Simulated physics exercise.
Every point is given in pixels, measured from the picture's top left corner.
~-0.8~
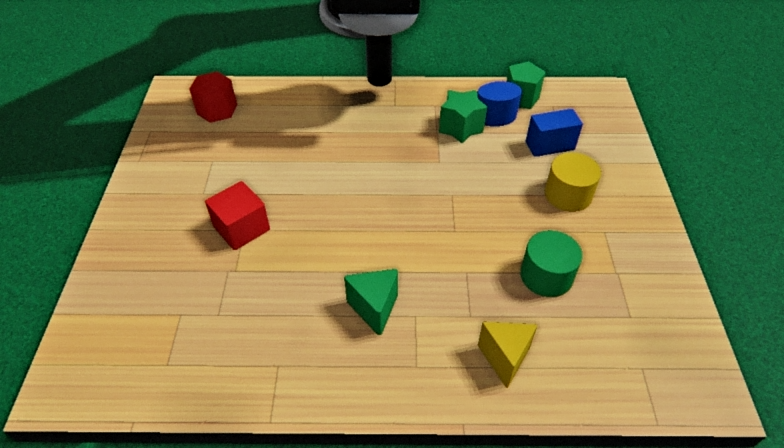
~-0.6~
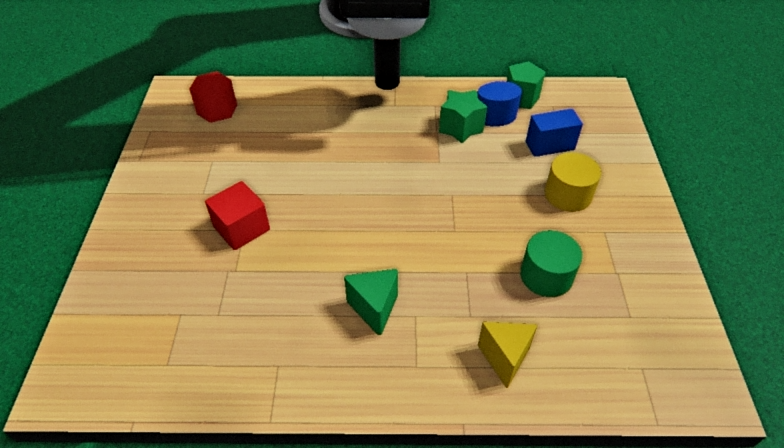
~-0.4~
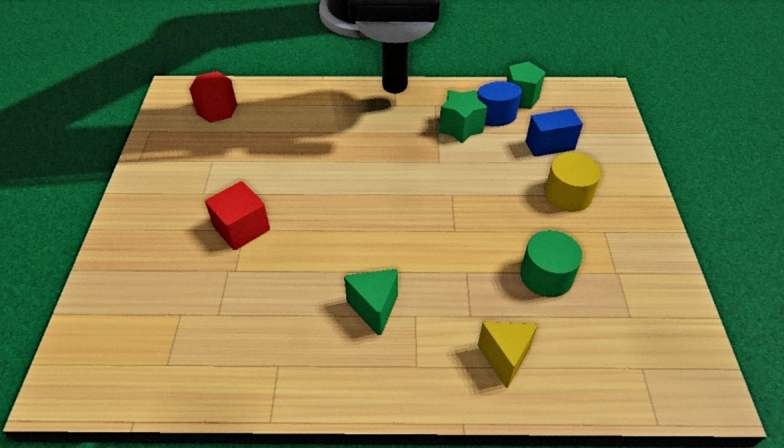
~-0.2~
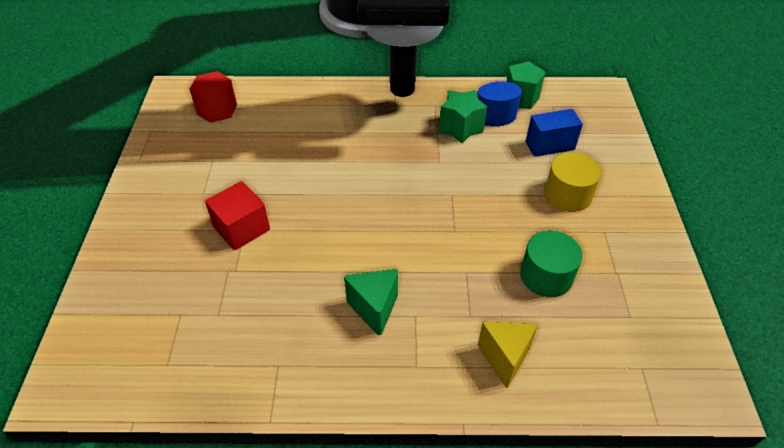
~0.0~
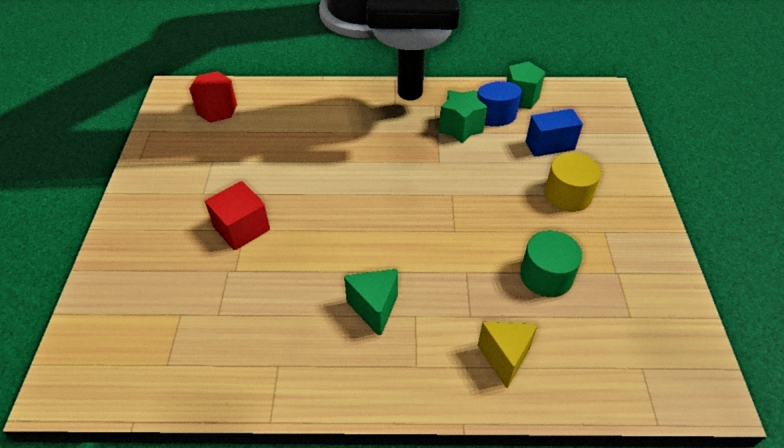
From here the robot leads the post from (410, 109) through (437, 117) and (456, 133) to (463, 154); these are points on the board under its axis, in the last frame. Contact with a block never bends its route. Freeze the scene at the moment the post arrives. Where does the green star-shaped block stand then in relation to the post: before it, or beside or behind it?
By the time the path ends, the green star-shaped block has slid off to the side or behind.
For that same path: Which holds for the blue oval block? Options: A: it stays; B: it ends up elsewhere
My answer is option B.
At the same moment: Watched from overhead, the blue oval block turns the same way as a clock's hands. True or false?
The statement is incorrect.
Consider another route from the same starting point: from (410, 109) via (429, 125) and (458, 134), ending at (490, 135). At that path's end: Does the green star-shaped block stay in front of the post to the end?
Yes.
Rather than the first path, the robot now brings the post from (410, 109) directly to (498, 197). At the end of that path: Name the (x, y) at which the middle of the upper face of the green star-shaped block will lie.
The centre of its top face lies at (478, 111).
What follows on the original path. One third of the way, post at (439, 103); green star-shaped block at (468, 104); blue oval block at (504, 91).
Two thirds of the way, post at (458, 119); green star-shaped block at (488, 117); blue oval block at (514, 93), turned 35° anticlockwise.
At the end, post at (465, 139); green star-shaped block at (497, 125), turned 25° anticlockwise; blue oval block at (514, 93), turned 35° anticlockwise; blue oblong not moved.
